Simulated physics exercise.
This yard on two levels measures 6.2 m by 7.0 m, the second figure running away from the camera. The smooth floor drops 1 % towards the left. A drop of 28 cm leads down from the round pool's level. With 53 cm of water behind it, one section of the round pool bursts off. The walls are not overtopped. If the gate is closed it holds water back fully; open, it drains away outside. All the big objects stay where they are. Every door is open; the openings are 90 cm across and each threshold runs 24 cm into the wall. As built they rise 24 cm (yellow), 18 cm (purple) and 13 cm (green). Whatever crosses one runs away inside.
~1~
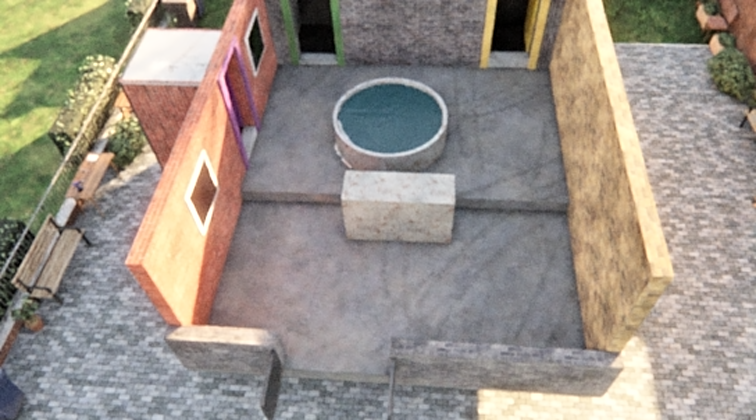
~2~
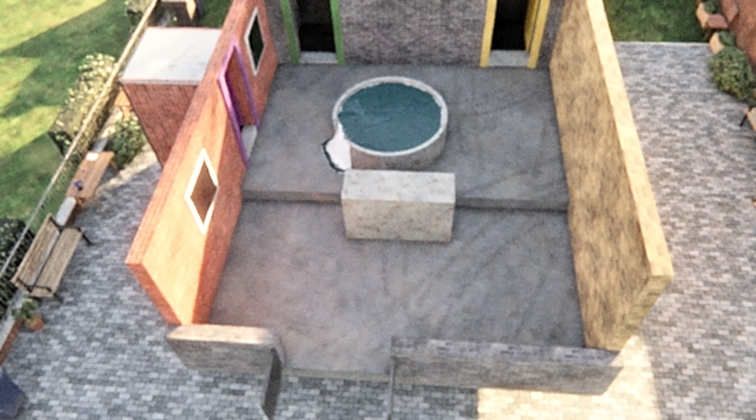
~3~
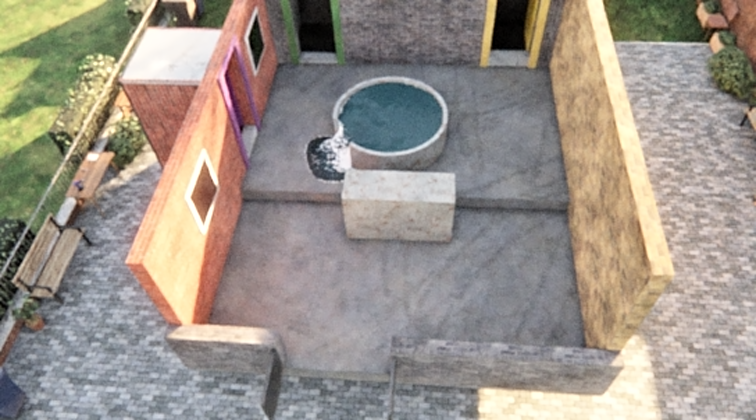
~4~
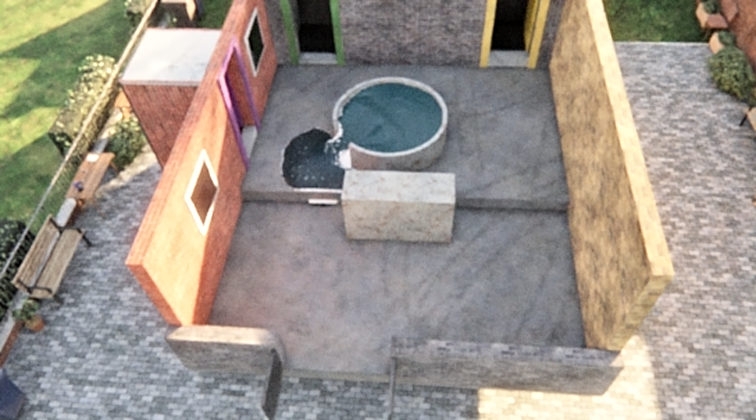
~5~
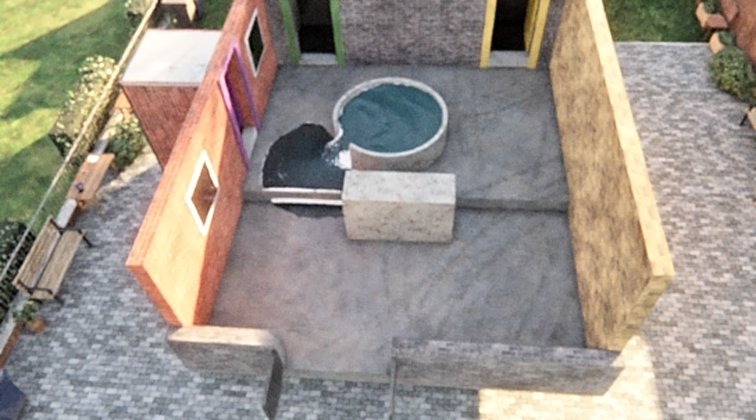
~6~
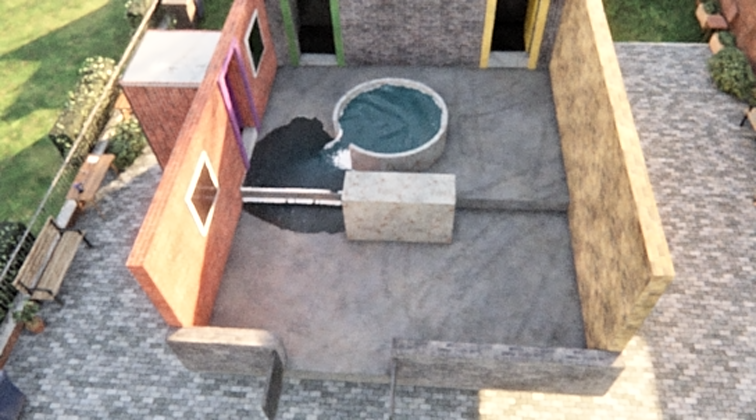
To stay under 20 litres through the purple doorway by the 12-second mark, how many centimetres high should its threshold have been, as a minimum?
At least 17 cm or so.
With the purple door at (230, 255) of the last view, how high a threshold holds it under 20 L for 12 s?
Roughly 8.5 cm.
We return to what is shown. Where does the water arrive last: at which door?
The yellow one.
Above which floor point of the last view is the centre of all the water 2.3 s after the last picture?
Around (336, 173).
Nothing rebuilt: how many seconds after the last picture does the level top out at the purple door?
Near 1.0 s.
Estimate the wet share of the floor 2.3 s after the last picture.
Some 30 per cent of it.
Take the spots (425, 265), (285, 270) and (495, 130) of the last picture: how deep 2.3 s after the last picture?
Roughly 0, 2 and 0 cm, in turn.
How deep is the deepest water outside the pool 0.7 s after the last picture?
Up to some 26 cm.
Then, 0.7 s after the last picture water covers 15 % of the floor, deepest (26 cm) near (247, 173); 22 cm at the purple door, 0 litres in over its 18 cm threshold.
Then, 2.3 s after the last picture water covers 30 % of the floor, deepest (29 cm) near (202, 350); 17 cm at the purple door, 14 litres in over its 18 cm threshold.
Then, 11.3 s after the last picture water covers 80 % of the floor, deepest (9 cm) near (457, 218); 6 cm at the purple door, 15 litres in over its 18 cm threshold.
At the purple door as built, the water peaked near 23 cm, 0.9 s after the last picture.
Run again over the same 12 s with other heights there, 37 litres in over 15 cm, 8 litres over 20 cm. The limit of 20 litres is kept from about 17 cm up.
